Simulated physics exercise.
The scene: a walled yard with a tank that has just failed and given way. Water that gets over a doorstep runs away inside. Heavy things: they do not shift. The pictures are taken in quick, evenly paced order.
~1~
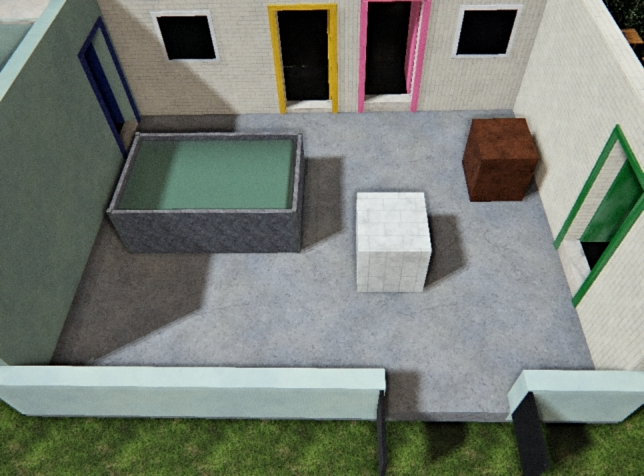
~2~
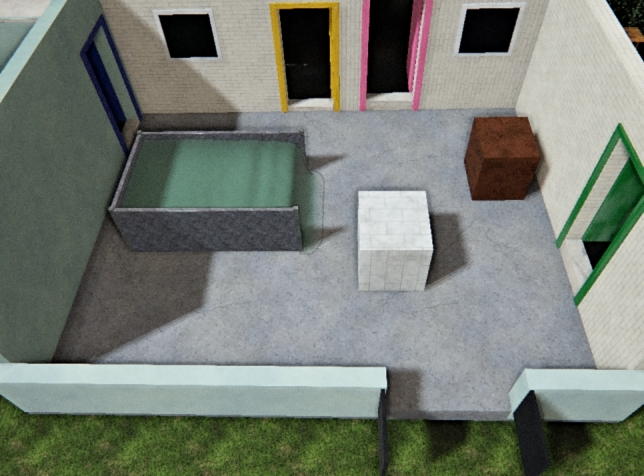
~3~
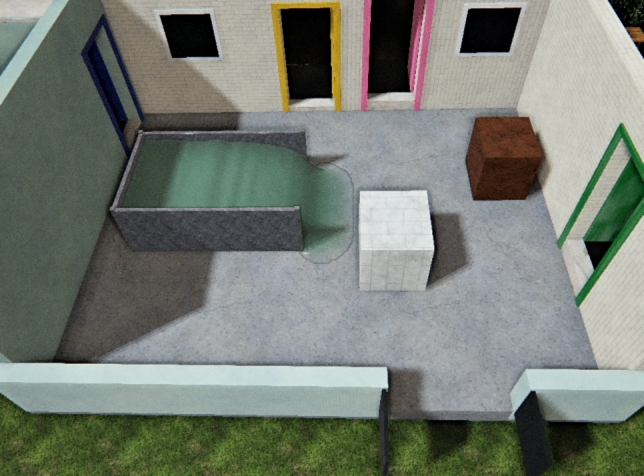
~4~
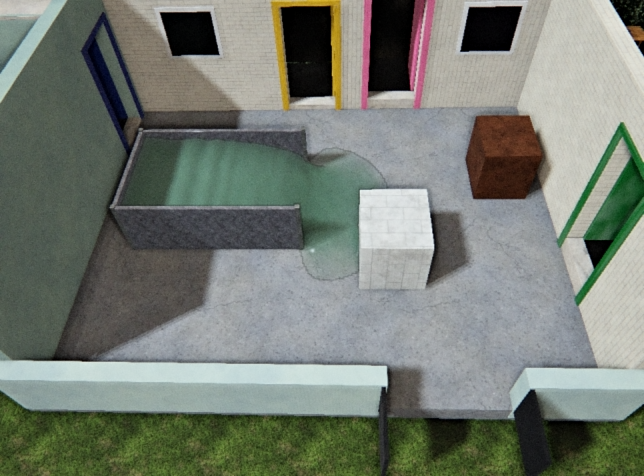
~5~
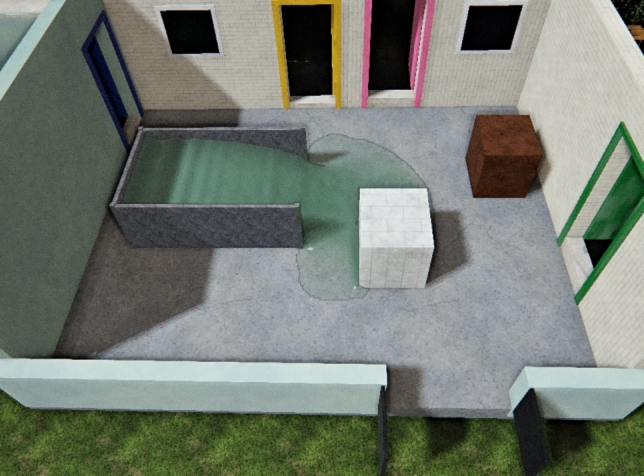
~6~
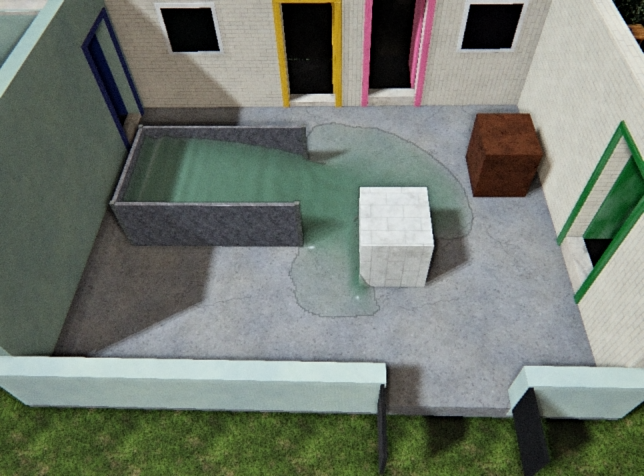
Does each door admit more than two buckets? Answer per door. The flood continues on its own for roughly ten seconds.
The blue door: It does; the pink door: It does not; the yellow door: It does not; the green door: It does not.
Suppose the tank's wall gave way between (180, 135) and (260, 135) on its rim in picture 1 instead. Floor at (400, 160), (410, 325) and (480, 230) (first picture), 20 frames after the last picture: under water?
The first point is soaked, the second spared, the third soaked.
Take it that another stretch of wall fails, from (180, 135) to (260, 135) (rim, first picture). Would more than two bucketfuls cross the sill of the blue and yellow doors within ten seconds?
Blue: Above the mark; yellow: Above the mark.
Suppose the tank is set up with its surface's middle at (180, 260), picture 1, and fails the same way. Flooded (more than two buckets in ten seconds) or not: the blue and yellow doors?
Lab note - blue door: Above the mark; yellow door: Above the mark.
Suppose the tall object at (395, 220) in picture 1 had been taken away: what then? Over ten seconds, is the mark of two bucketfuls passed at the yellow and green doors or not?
Looking at it, yellow door does not pass it while green door goes past it.
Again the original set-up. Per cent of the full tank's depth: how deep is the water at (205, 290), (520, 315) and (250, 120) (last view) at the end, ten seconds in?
Going in order, roughly 10, 8 and 4 %.
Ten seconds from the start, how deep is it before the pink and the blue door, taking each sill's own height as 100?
20 and 190 %, in that order.
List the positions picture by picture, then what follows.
In the first picture, the tank at (212, 174) is whole and still.
In the second picture, the front is at (315, 174), out from the gap at (300, 198).
In the third picture, the front is at (330, 167), out from the gap at (301, 199).
In the fourth picture, water pours out at (302, 199) and has run to (360, 160).
In the fifth picture, water pours out at (302, 198) and has run to a hidden place.
In the sixth picture, water pours out at (302, 197) and has run to (467, 221).
A moment on, water covers 40 % of the floor; the blue door not reached, the pink door wet at the sill, nothing in, the yellow door wet at the sill, nothing in, the green door wet at the sill, nothing in.
Next, water covers 50 % of the floor; the blue door not reached, the pink door wet at the sill, nothing in, the yellow door wet at the sill, nothing in, the green door wet at the sill, nothing in.
Then, water covers 65 % of the floor; the blue door not reached, the pink door wet at the sill, nothing in, the yellow door wet at the sill, nothing in, the green door under two buckets in.
Later, water covers 95 % of the floor; the blue door under two buckets in, the pink door under two buckets in, the yellow door wet at the sill, nothing in, the green door under two buckets in.
In the end, water covers 100 % of the floor; the blue door far over two buckets in, the pink door under two buckets in, the yellow door wet at the sill, nothing in, the green door under two buckets in.
